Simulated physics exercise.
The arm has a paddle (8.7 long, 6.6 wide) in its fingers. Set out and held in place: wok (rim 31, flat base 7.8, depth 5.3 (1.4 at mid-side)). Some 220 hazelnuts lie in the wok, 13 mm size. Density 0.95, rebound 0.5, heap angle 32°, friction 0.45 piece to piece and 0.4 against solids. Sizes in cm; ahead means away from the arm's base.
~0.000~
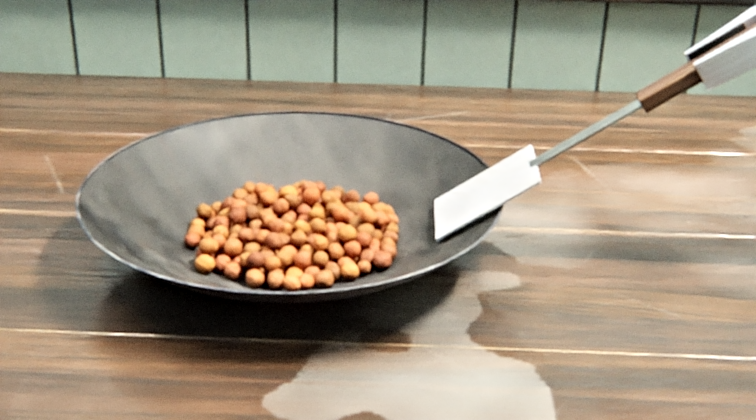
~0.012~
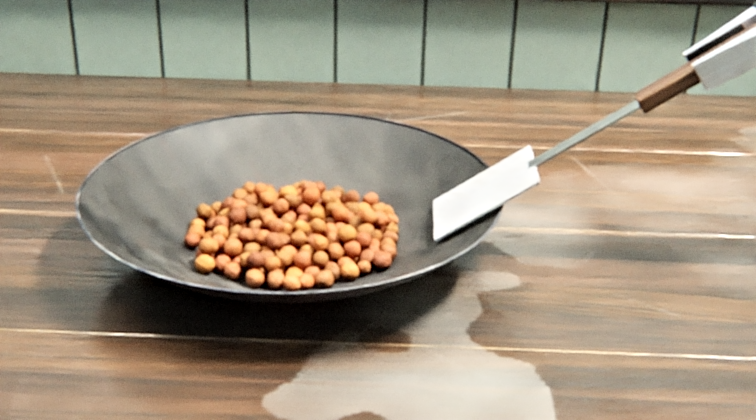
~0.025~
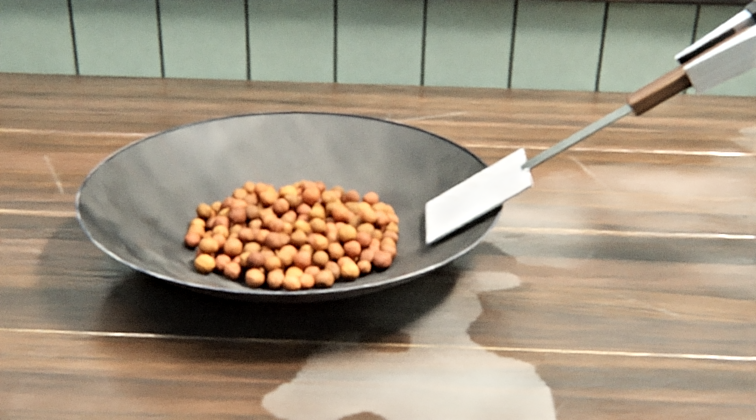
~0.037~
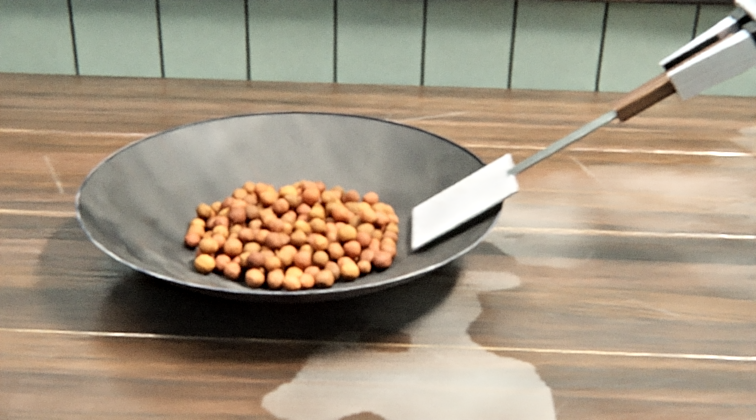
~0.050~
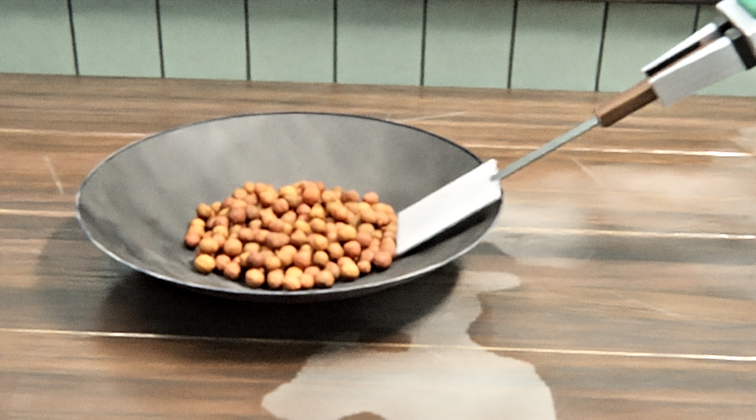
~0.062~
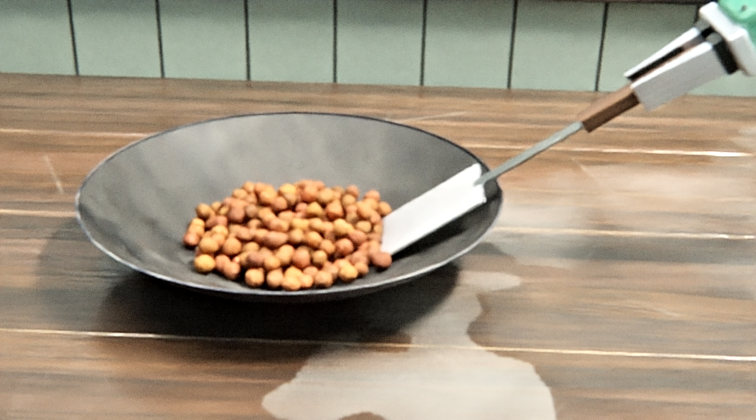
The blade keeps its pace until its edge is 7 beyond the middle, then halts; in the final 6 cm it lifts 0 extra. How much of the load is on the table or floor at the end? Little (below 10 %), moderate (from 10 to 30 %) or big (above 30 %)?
On the table or floor the share is little, below 10 %.
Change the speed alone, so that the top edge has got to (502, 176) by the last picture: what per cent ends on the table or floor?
About 0 per cent.
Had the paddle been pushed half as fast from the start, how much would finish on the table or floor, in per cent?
In that case some 0 per cent.
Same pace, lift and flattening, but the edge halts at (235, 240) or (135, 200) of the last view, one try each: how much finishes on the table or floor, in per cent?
Some 0 and 30 per cent.
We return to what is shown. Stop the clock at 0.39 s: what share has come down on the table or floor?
Some 0 per cent.
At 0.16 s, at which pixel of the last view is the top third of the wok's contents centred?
Around (219, 215).
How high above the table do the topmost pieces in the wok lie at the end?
Roughly 6.0 cm.
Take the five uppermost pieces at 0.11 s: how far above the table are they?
About 6 cm.
After 0.11 s, sloping 35°, highest piece 7 above the table; 217 in the wok.
After 0.16 s, sloping 35°, highest piece 8 above the table; 217 in the wok.
After 0.39 s, sloping 35°, highest piece 7 above the table; 217 in the wok.
After 1.44 s, sloping 35°, highest piece 6 above the table; 216 in the wok, 1 on the table or floor.
At rest, 216 in the wok, 1 on the table or floor. That is 0 % on the table or floor.
